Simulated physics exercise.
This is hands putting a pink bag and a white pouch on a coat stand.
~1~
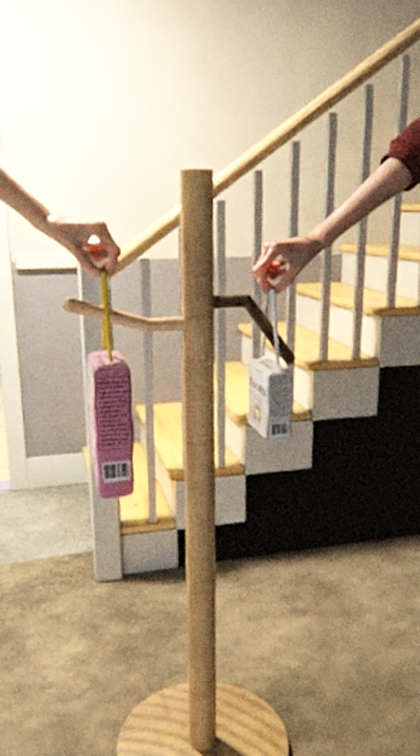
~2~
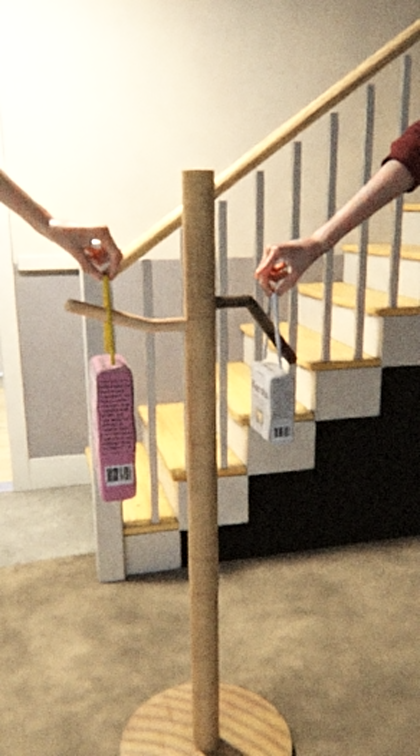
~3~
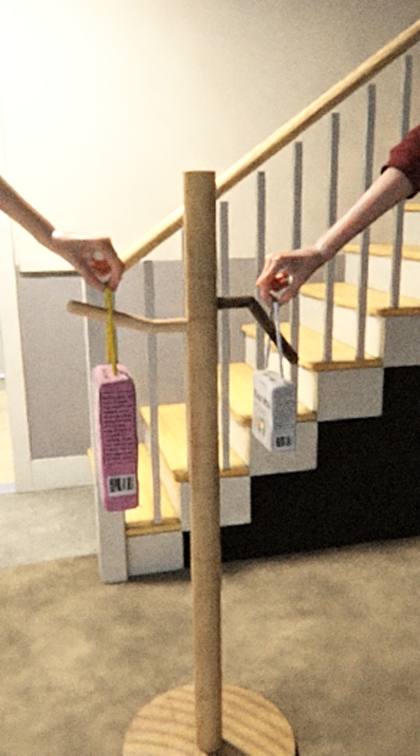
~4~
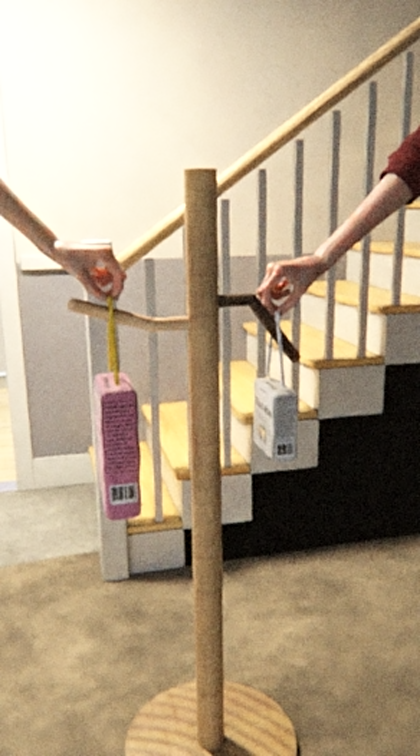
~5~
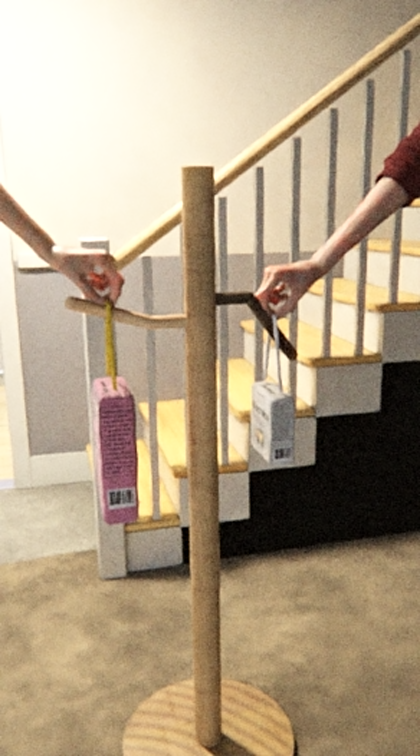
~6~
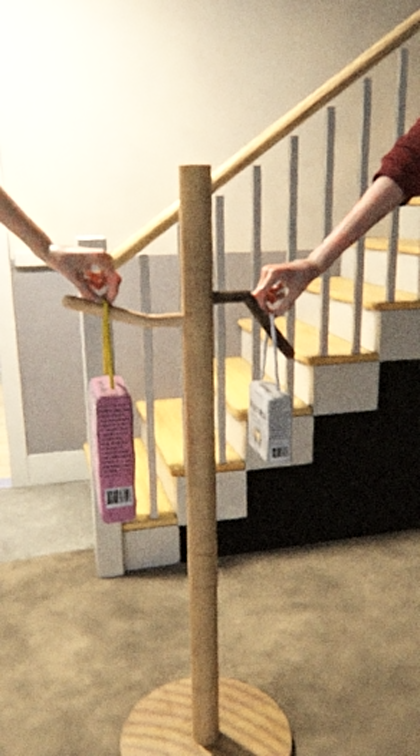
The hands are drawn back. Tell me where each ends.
Outcome: The pink bag stays hanging. The white pouch drops to the floor.
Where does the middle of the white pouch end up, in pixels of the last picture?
Its middle is at (219, 732).
Then, 0.26 s later than the last view, pink bag hanging from its loop near (114, 449); white pouch falling near (269, 505).
Then, 0.46 s later than the last view, pink bag hanging from its loop near (119, 450); white pouch on the floor near (265, 704).
Then, 0.70 s later than the last view, pink bag hanging from its loop near (128, 451); white pouch on the floor near (220, 732).
Finally, pink bag hanging from its loop near (130, 452); white pouch on the floor near (219, 732). The pink bag holds on and the white pouch comes down.
